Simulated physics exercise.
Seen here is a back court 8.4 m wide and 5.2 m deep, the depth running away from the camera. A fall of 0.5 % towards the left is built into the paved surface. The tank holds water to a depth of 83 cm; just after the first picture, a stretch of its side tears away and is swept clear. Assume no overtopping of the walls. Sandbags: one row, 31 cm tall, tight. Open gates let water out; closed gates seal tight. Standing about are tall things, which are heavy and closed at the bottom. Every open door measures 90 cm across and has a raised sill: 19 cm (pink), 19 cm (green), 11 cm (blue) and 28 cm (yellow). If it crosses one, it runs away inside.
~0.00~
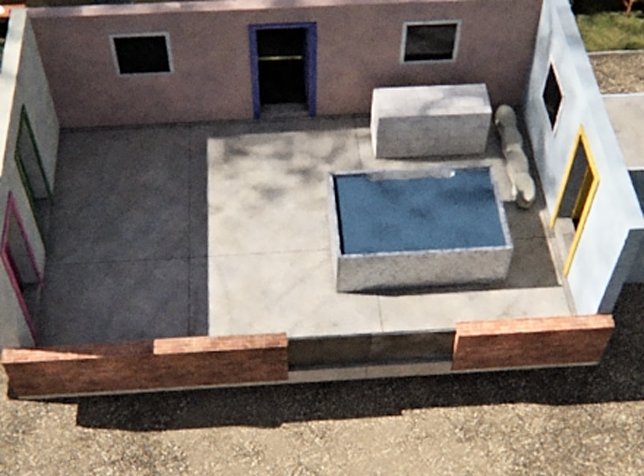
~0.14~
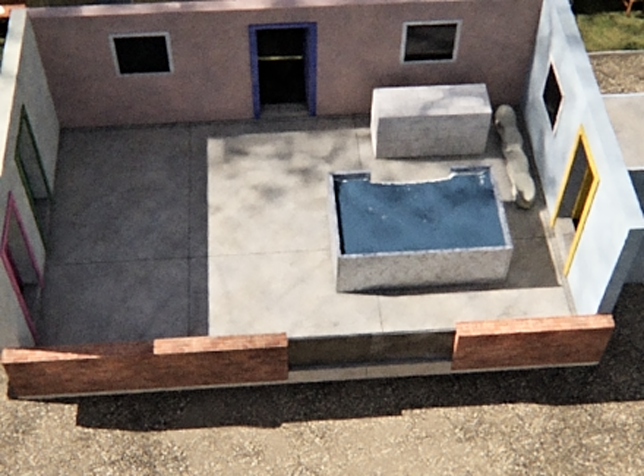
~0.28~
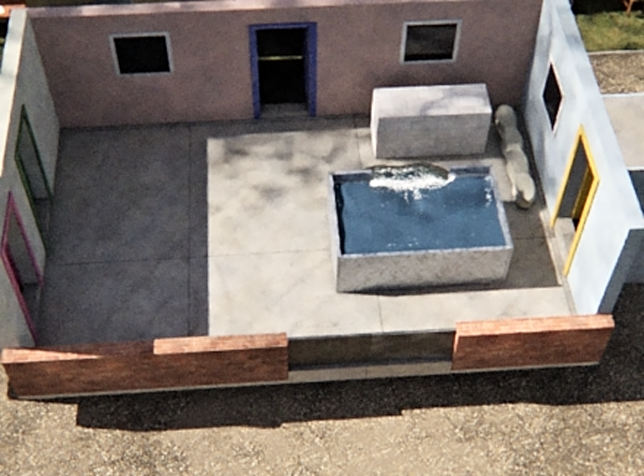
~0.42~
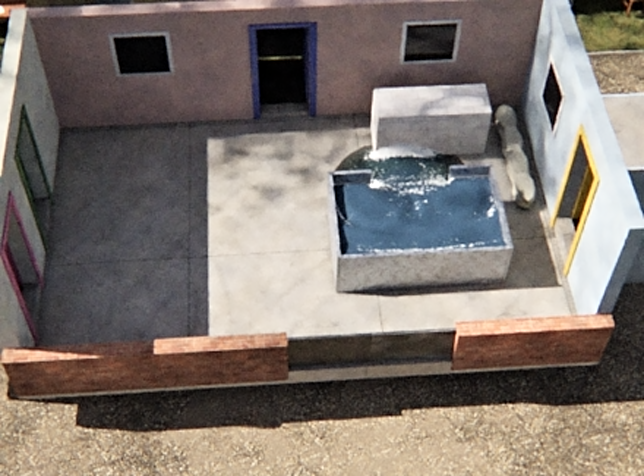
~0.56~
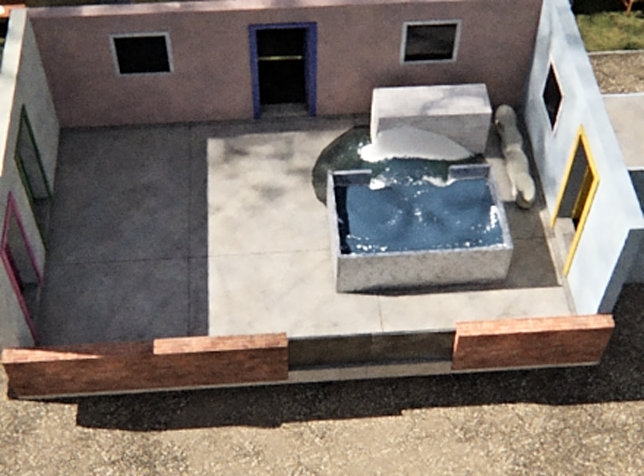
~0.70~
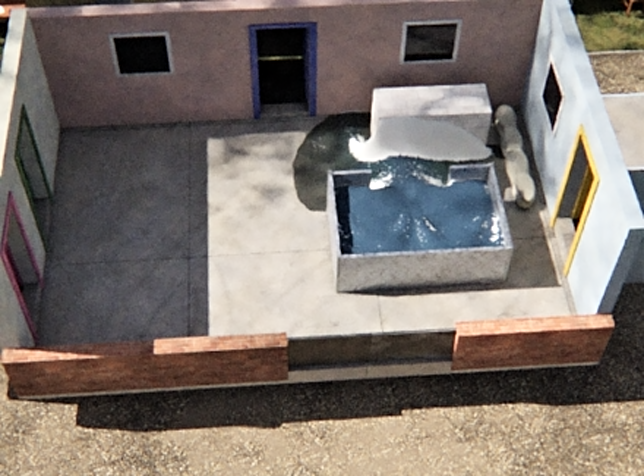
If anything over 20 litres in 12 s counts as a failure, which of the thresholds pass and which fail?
The pink door passes. The green door passes. The blue door fails. The yellow door passes.
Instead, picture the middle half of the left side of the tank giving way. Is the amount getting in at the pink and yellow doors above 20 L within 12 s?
Pink: Exceeding the limit; yellow: Within the limit.
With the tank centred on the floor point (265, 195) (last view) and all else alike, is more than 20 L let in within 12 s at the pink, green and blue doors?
Compared with that limit, pink falls short, green falls short and blue overshoots.
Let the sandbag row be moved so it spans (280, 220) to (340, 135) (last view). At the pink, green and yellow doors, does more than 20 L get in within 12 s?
Result - pink: No, not exceeded, green: No, not exceeded, yellow: No, not exceeded.
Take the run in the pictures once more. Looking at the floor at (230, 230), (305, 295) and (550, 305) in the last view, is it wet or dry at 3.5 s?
Status of the three spots: Inundated, free of it, inundated.
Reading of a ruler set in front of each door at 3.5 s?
Door by door, in cm: Pink reads 0, green reads 12, blue reads 17, yellow reads 10.
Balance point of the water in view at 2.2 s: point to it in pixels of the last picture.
I'd put it close to (394, 205).
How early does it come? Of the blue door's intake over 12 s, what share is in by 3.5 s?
Share by then: ~ 85 %.
After 1.4 s water covers 20 % of the floor and is deepest (60 cm) near (404, 158); pink door not reached, green door not reached, blue door 24 cm at the sill, 8 L in, yellow door not reached.
After 2.2 s water covers 45 % of the floor and is deepest (43 cm) near (496, 161); pink door not reached, green door not reached, blue door 21 cm at the sill, 54 L in, yellow door 5 cm at the sill, 0 L in.
After 3.5 s water covers 60 % of the floor and is deepest (31 cm) near (484, 110); pink door not reached, green door 12 cm at the sill, 0 L in, blue door 17 cm at the sill, 88 L in, yellow door 10 cm at the sill, 0 L in.
After 7.0 s water covers 90 % of the floor and is deepest (19 cm) near (236, 361); pink door 7 cm at the sill, 0 L in, green door 12 cm at the sill, 0 L in, blue door 10 cm at the sill, 103 L in, yellow door 11 cm at the sill, 0 L in.
After 12.0 s water covers 95 % of the floor and is deepest (16 cm) near (270, 128); pink door 10 cm at the sill, 3 L in, green door 12 cm at the sill, 0 L in, blue door 12 cm at the sill, 104 L in, yellow door 7 cm at the sill, 0 L in.
